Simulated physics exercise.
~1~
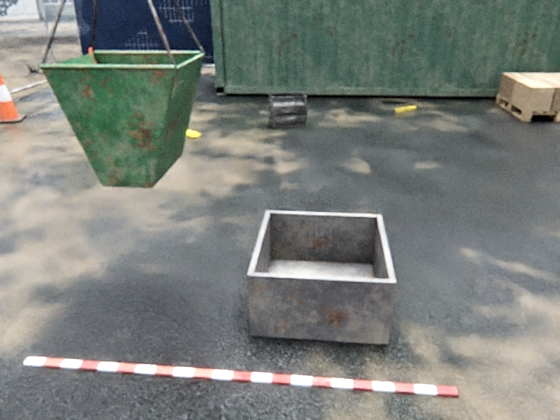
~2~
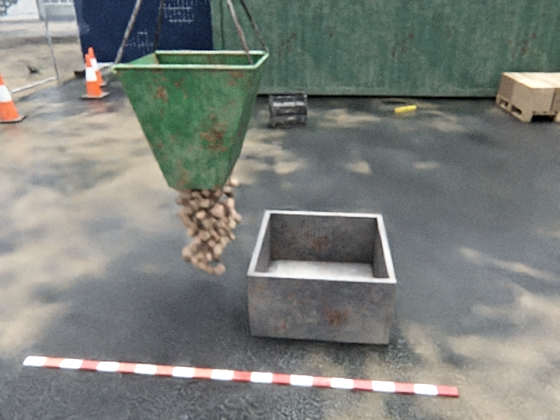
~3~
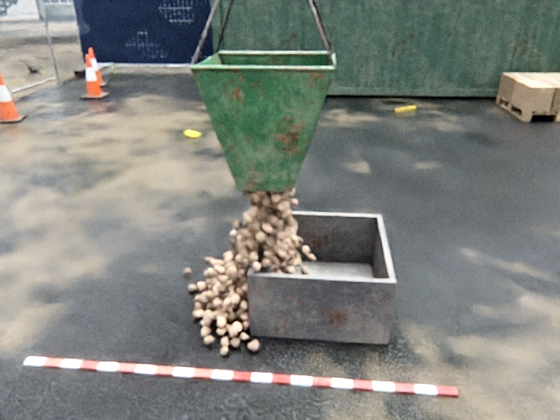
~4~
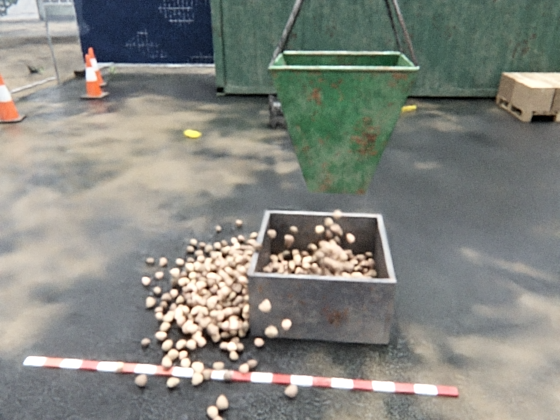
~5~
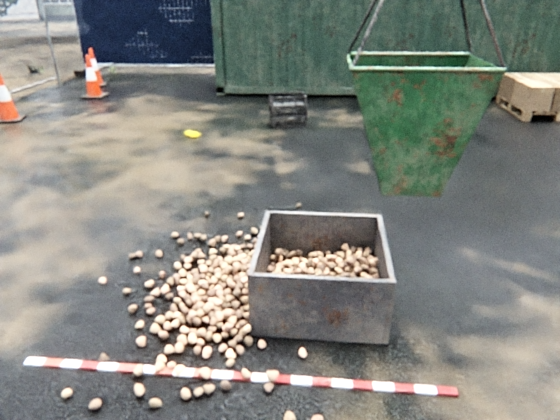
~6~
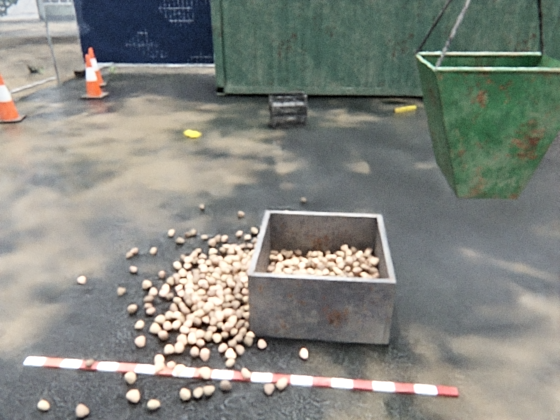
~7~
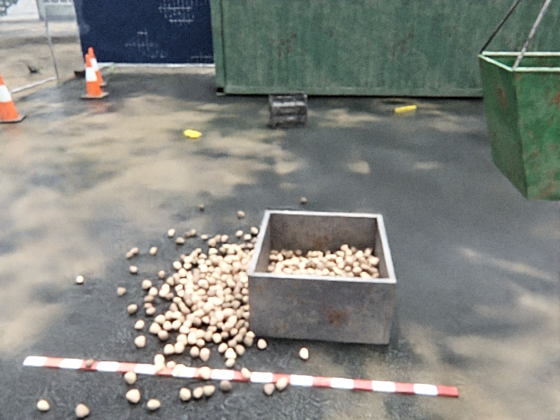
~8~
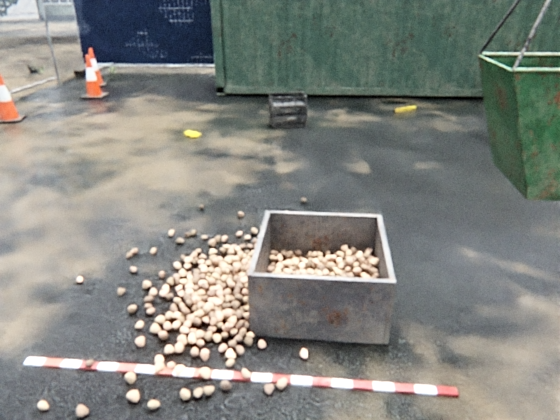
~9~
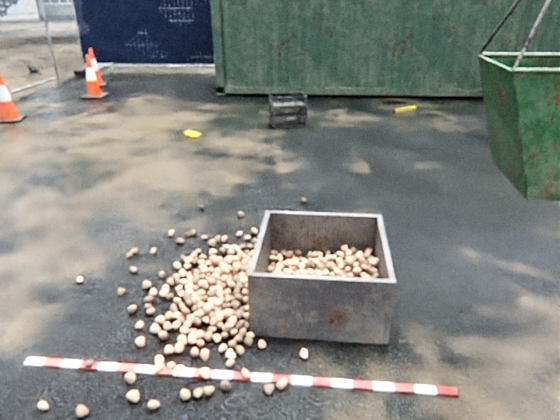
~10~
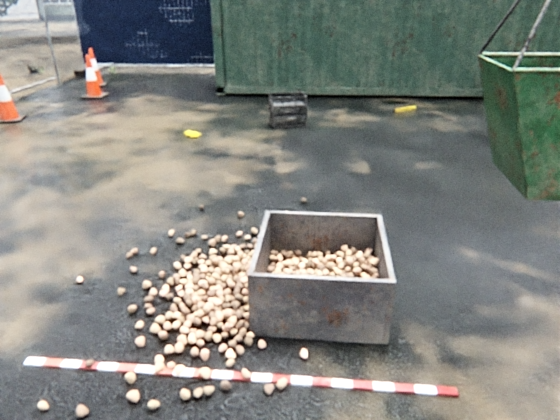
The footage shows a green skip hanging from a crane and moving right over a wet yard, dropping brown stones as it approaches and passes a grey open bin. The stones end up partly in the bin and partly heaped and scattered to its left, while the emptied skip stops at the right.
